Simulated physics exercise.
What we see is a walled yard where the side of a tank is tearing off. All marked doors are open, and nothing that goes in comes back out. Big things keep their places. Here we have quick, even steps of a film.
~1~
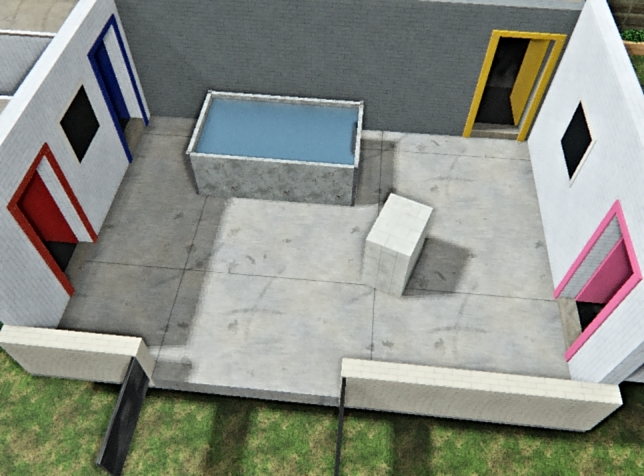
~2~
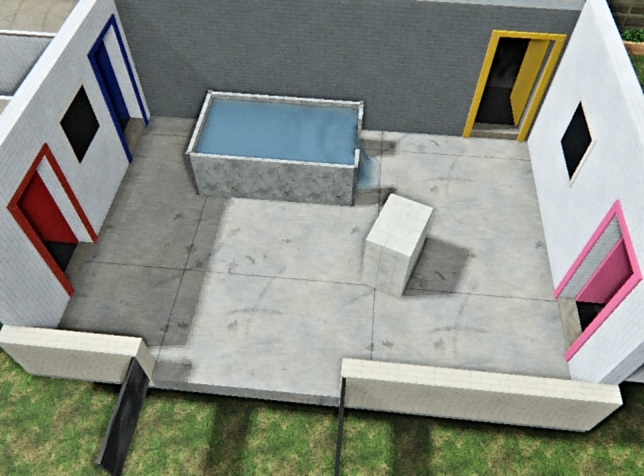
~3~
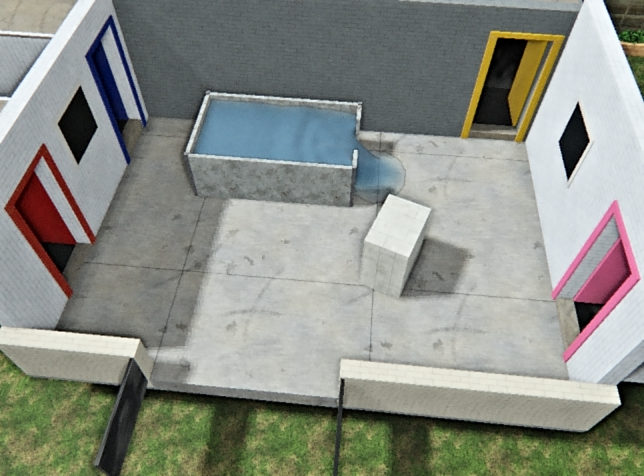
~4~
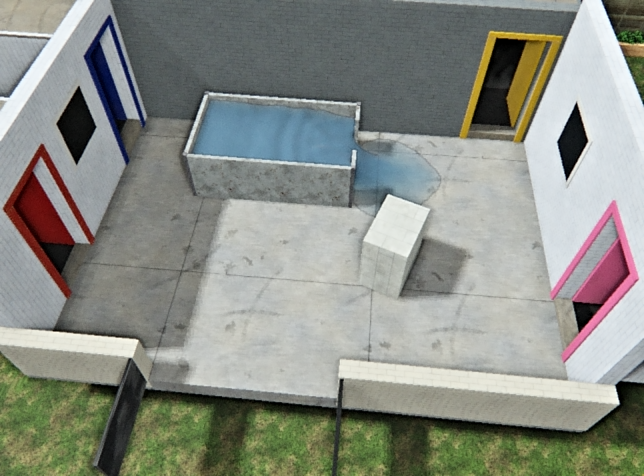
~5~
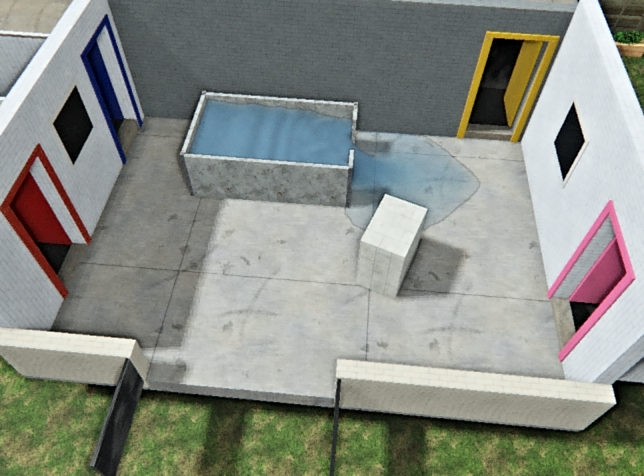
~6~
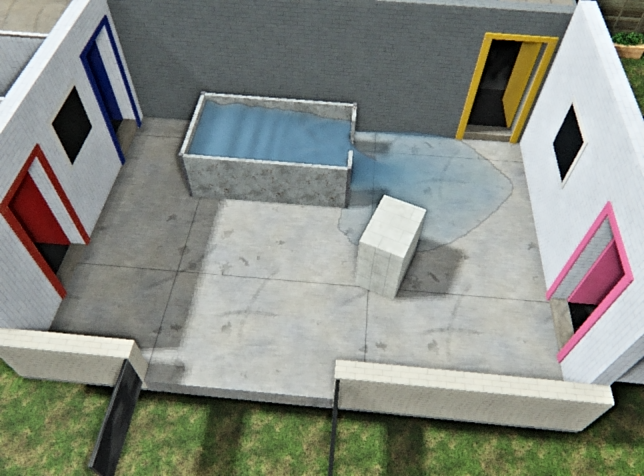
A water tank in a walled yard leaks from its right side, spreading water across the concrete.
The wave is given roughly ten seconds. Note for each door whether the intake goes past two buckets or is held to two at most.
I expect the pink door to go over the limit; I expect the yellow door to go over the limit; I expect the red door to go over the limit; I expect the blue door to stay within two buckets.
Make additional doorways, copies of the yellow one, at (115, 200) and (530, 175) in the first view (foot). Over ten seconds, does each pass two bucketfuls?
The first door comes in lower, while the second comes in higher.
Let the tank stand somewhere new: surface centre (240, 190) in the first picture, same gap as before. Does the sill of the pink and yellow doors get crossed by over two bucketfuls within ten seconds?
The pink door falls short and the yellow door tops the mark.
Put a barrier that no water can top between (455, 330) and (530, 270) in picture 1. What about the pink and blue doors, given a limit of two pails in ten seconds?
What follows is that pink remains within bounds while blue remains within bounds.
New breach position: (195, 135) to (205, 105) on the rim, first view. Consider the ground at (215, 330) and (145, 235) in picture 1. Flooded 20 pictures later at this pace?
The first spot is soaked and the second is soaked.
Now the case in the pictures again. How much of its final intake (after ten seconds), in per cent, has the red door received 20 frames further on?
That comes out to 0 per cent by my count.
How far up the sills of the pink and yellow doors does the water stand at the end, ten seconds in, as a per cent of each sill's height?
130 and 80 %, in that order.
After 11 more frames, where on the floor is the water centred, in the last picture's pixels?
I'd say around (342, 178).
A moment on, water covers 30 % of the floor; the pink door not reached, the yellow door wet at the sill, nothing in, the red door not reached, the blue door not reached.
Next, water covers 35 % of the floor; the pink door under two buckets in, the yellow door under two buckets in, the red door not reached, the blue door not reached.
Then, water covers 40 % of the floor; the pink door under two buckets in, the yellow door far over two buckets in, the red door not reached, the blue door not reached.
Later, water covers 80 % of the floor; the pink door over two buckets in, the yellow door far over two buckets in, the red door wet at the sill, nothing in, the blue door not reached.
In the end, water covers 95 % of the floor; the pink door far over two buckets in, the yellow door far over two buckets in, the red door far over two buckets in, the blue door wet at the sill, nothing in.
